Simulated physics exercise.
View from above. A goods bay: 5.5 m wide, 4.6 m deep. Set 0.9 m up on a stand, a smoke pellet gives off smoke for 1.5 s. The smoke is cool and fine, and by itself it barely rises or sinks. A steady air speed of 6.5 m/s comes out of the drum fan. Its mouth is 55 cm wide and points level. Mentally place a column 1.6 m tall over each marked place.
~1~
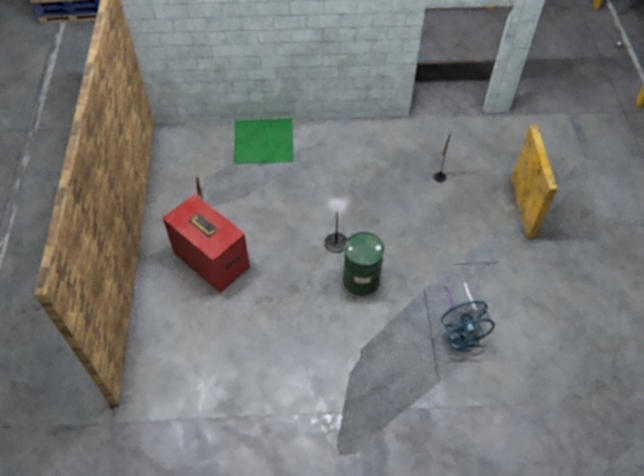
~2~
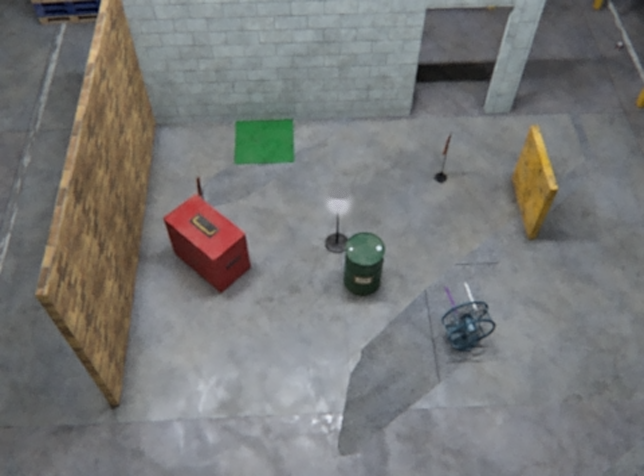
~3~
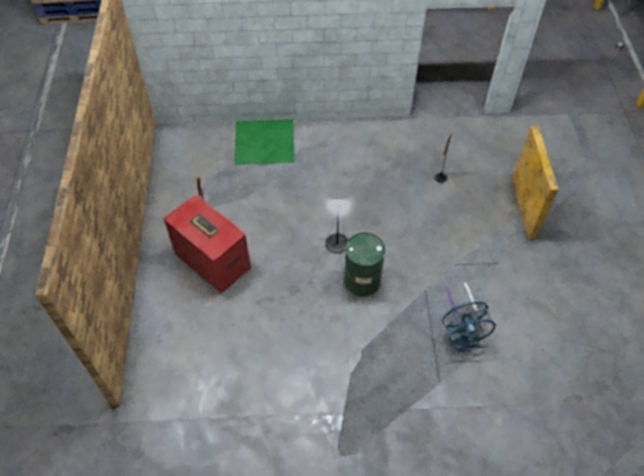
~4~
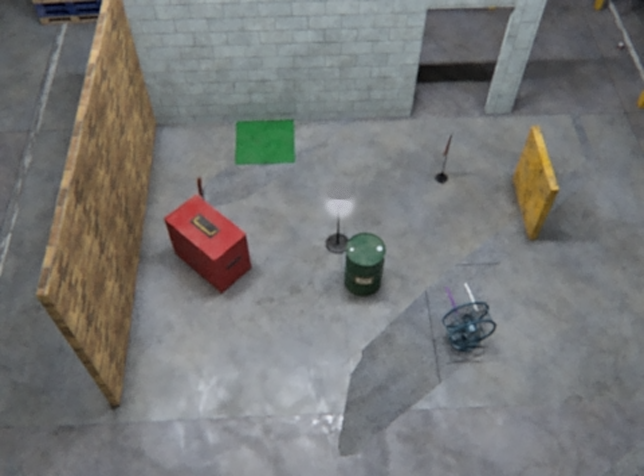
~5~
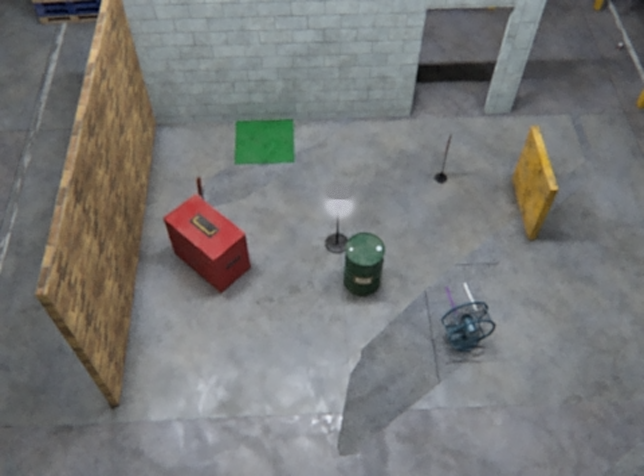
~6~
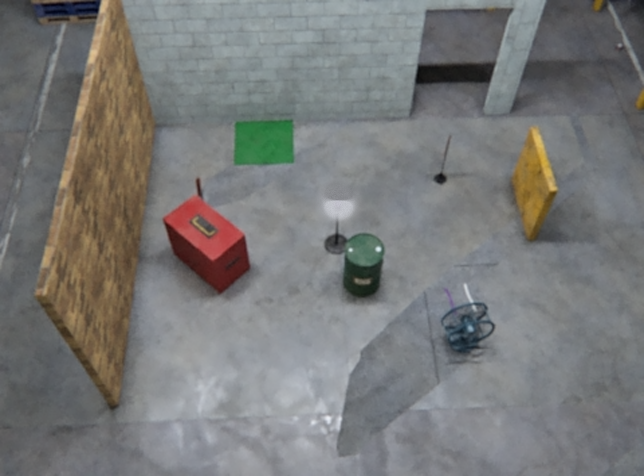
A small pale puff of smoke hangs almost unchanged above a stand beside a green barrel, while the red case, green mat, drum fan and upright panels around it on the grey floor stay still.
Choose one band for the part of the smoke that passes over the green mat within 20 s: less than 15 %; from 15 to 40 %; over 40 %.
I would say above 40 %.
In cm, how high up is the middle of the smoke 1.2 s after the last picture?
80 cm.
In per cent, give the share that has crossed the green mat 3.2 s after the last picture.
Share: Around 0 percent.
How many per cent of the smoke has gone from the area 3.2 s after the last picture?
Estimate: Some 0 in a hundred.
Then, 1.2 s after the last picture we count, 0 % has passed over the green mat, with 100 % still about or yet to come, and the middle of the rest is near (340, 203).
Then, 3.2 s after the last picture we count, 0 % has passed over the green mat, with 100 % still about or yet to come, and the middle of the rest is near (345, 201).
Then, 7.2 s after the last picture we count, 12 % has passed over the green mat, with 99 % still about or yet to come, and the middle of the rest is near (348, 170).
Then, 19.2 s after the last picture we count, 96 % has passed over the green mat, with 13 % still about or yet to come.
